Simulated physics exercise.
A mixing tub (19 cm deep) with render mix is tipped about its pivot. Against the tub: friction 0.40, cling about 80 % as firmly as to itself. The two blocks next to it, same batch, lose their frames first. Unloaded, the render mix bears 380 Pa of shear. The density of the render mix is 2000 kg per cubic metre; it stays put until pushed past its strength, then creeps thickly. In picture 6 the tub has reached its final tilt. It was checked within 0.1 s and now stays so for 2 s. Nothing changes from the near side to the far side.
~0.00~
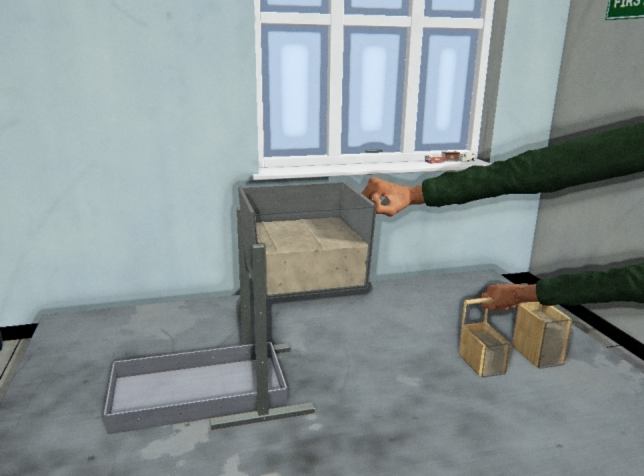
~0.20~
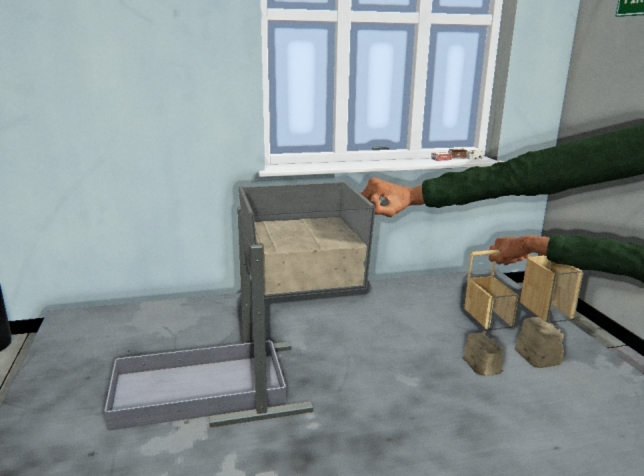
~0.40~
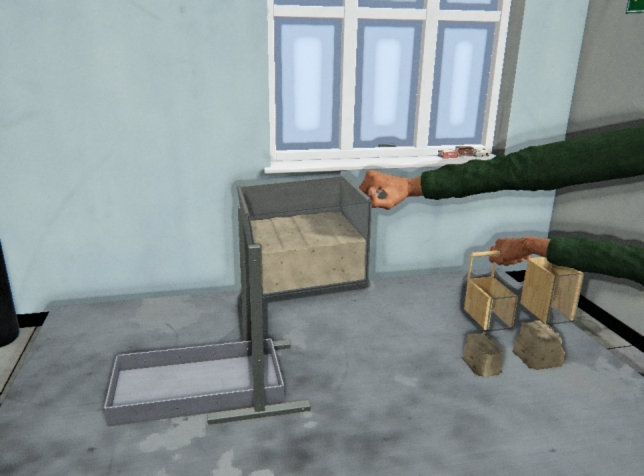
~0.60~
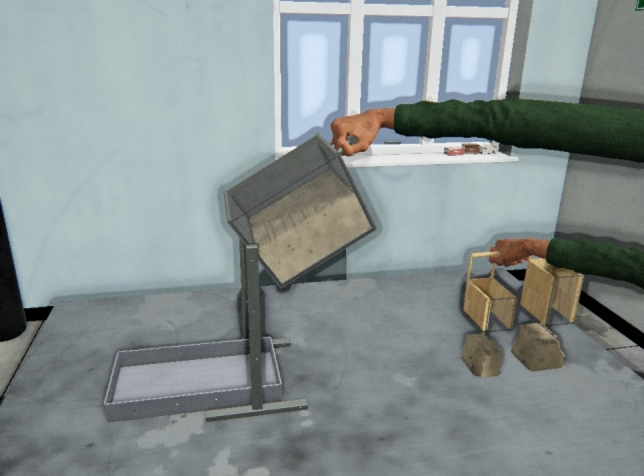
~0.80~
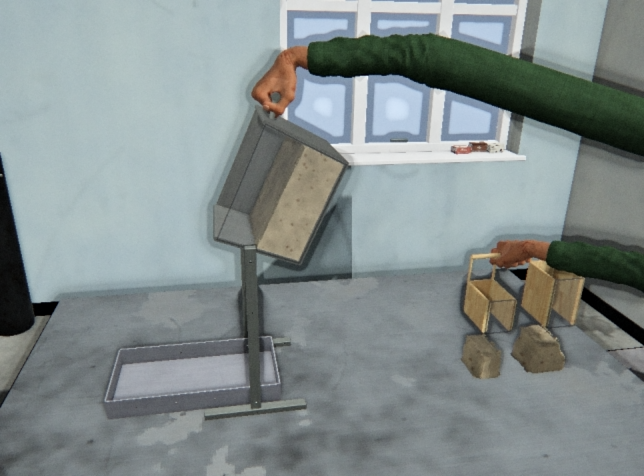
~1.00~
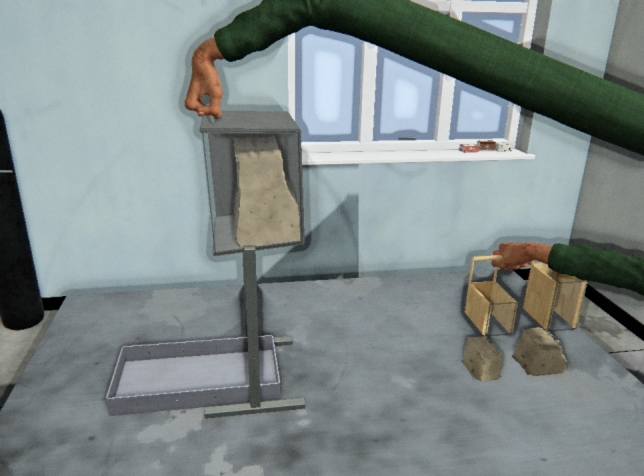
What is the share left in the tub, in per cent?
About 51 %.
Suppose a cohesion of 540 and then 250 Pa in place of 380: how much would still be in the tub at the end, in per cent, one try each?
In that order: 55 %, 50 %.
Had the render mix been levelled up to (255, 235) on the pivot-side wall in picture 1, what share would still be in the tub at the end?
Then about 40 %.
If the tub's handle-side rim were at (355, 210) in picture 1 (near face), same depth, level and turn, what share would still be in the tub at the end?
In that case some 55 per cent.
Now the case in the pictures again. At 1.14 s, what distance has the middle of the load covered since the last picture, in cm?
Roughly 7 cm.
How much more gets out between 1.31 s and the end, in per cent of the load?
Near 1 %.
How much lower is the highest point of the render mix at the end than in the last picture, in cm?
About 12 cm.
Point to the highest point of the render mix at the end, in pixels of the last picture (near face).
Around (274, 211).
By 1.14 s, the tub is at 92 degrees and holds 88 %.
By 1.31 s, the tub is at 92 degrees and holds 53 %.
By 1.48 s, the tub is at 92 degrees and holds 51 %.
By 1.65 s, the tub is at 92 degrees and holds 51 %.
By 3.00 s, at the end, the tub is at 92 degrees and holds 51 %.
